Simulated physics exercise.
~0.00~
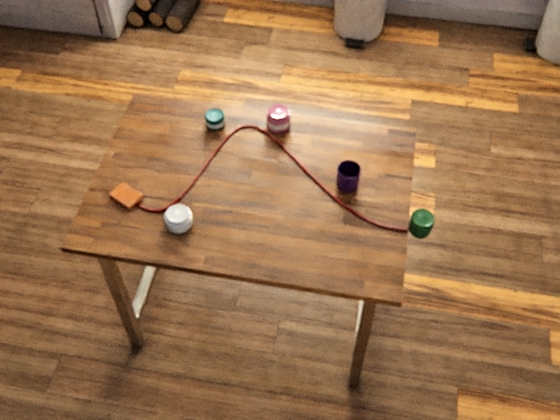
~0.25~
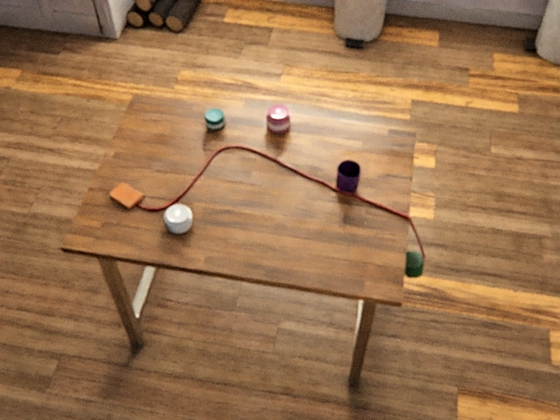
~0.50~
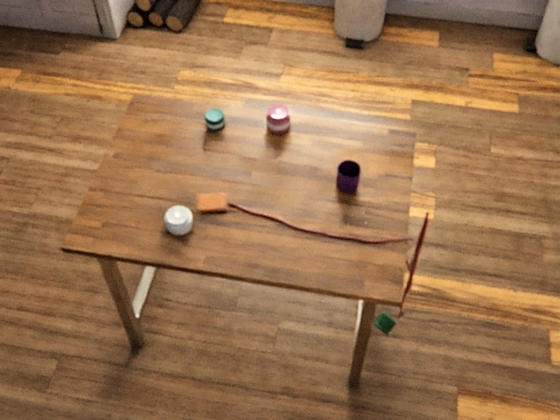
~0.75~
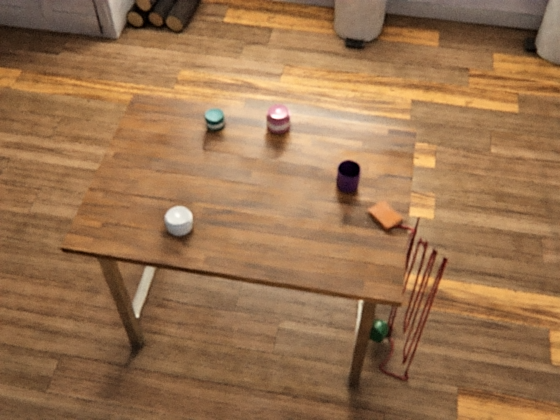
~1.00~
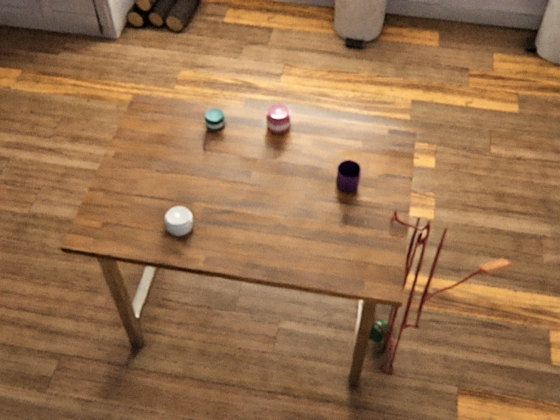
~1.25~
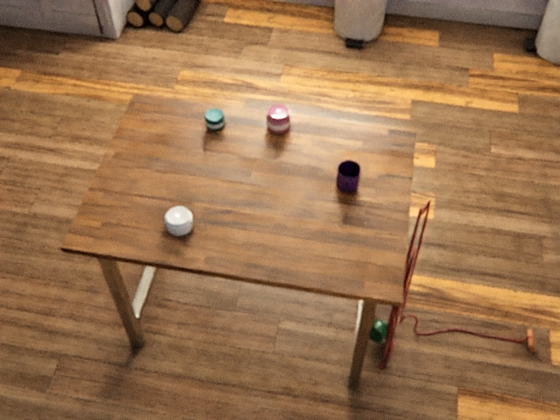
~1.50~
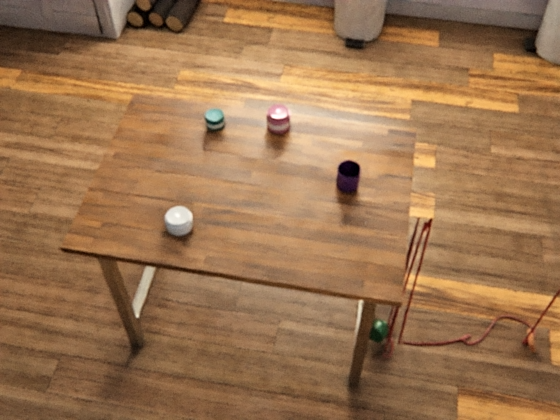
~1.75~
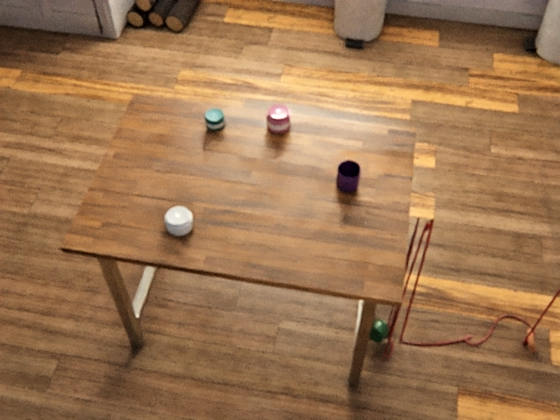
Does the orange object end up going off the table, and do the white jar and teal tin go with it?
Yes, the orange object is pulled all the way across and off the right edge, but the white jar and the teal tin do not go with it and stay on the table with no visible shift.
